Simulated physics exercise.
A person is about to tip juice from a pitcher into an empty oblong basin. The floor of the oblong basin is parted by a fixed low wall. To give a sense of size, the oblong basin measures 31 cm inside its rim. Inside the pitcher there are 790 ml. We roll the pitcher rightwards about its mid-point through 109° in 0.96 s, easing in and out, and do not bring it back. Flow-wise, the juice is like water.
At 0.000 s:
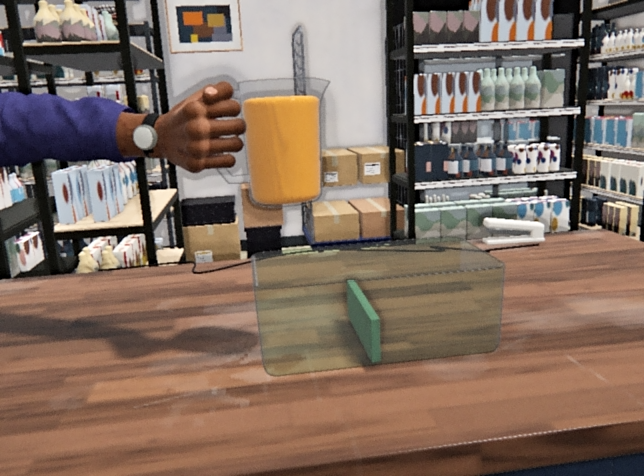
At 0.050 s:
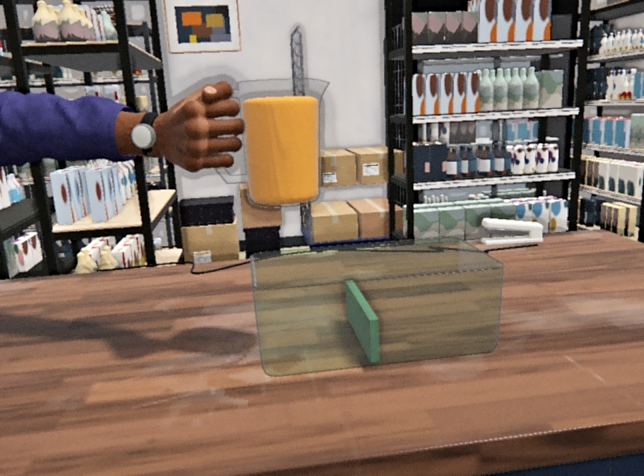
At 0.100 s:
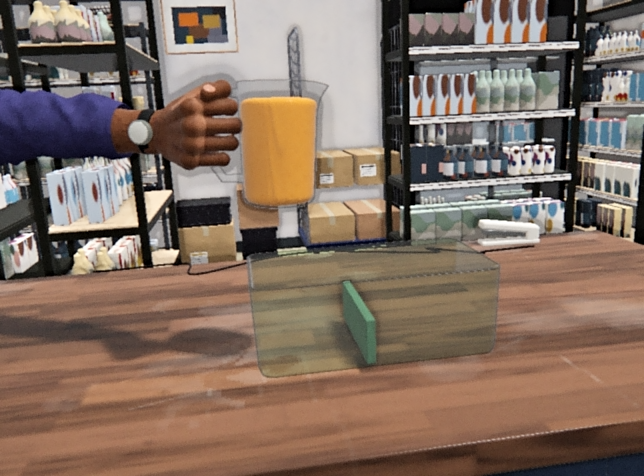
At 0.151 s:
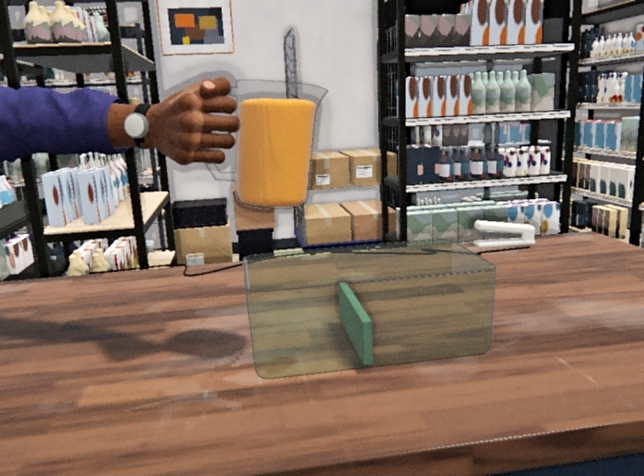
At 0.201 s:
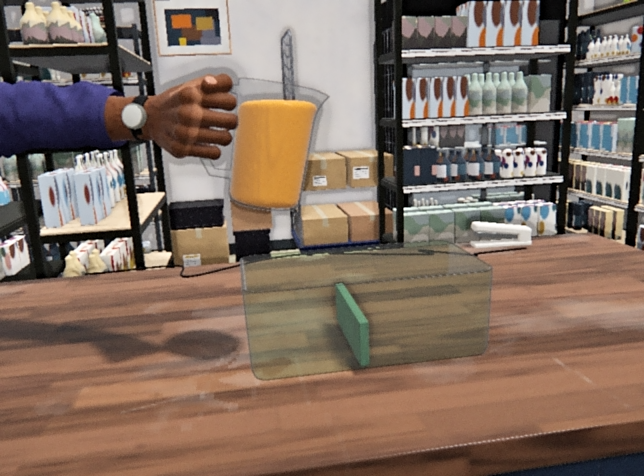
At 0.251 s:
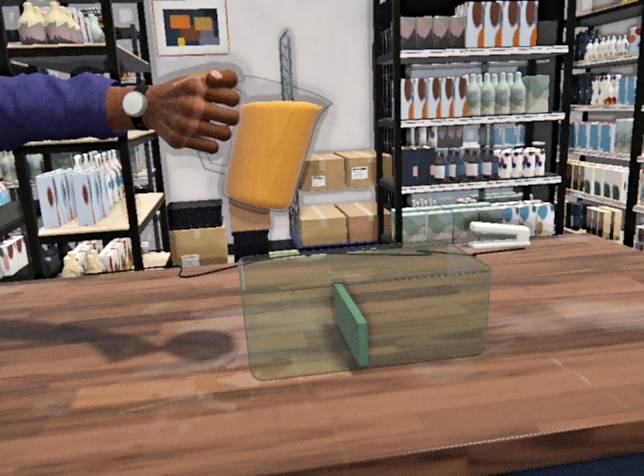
In a shop lined with shelves of bottles and boxes, the view looks across a wooden counter from the front. A clear oblong basin with a green upright divider stands on the counter, a white stapler-like object behind it, while a dark-sleeved, watch-wearing arm at left holds a clear pitcher of orange juice. The pitcher tilts gradually rightwards above the basin, as the camera drifts very slightly.
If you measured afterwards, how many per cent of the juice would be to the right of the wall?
About 96 out of 100.
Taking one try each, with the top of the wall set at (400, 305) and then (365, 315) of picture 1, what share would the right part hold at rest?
Some 60 in a hundred, then some 90 in a hundred.
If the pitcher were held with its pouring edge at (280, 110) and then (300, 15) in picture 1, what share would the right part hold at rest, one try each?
Roughly 25 per cent the first time and 95 per cent the second.
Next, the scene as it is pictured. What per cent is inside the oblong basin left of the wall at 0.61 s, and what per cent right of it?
Left roughly 0, right roughly 4.
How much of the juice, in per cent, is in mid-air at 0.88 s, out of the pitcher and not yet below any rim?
In-air share: About 24 %.
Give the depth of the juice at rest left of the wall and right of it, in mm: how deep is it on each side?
Left part: About 0 mm; right part: About 30 mm.
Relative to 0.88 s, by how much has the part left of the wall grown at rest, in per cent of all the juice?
2 %.
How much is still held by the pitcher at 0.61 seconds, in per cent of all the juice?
At that time about 80 in a hundred parts are still held.
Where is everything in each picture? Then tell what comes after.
It leans 0°; its right rim is at (330, 80); the juice meets the walls at (243, 101) and (318, 98); the oblong basin's rim runs from (253, 271) to (481, 251); the wall's top is at (361, 299), in the first frame.
It leans 1°; its right rim is at (329, 81); the juice meets the walls at (241, 102) and (317, 99), in the second frame.
It leans 3°; its right rim is at (329, 84); the juice meets the walls at (240, 101) and (316, 101), in the third frame.
It leans 7°; its right rim is at (328, 89); the juice meets the walls at (239, 104) and (315, 103), in the fourth frame.
It leans 11°; its right rim is at (329, 95); the juice meets the walls at (238, 107) and (316, 104), in the fifth frame.
It leans 17°; its right rim is at (332, 102); the juice meets the walls at (238, 120) and (321, 106), in the sixth frame.
After 0.61 s the tilt is 78° and 80 per cent is still to pour, 0 is left of the wall and 4 right of it.
After 0.88 s the tilt is 107° and 29 per cent is still to pour, 0 is left of the wall and 47 right of it.
After 1.16 s the tilt is 109° and 2 per cent is still to pour, 2 is left of the wall and 90 right of it.
After 1.46 s the tilt is 109° and 0 per cent is still to pour, 2 is left of the wall and 96 right of it.
In the end 2 per cent lies left of the wall, 96 right of it and 2 outside.
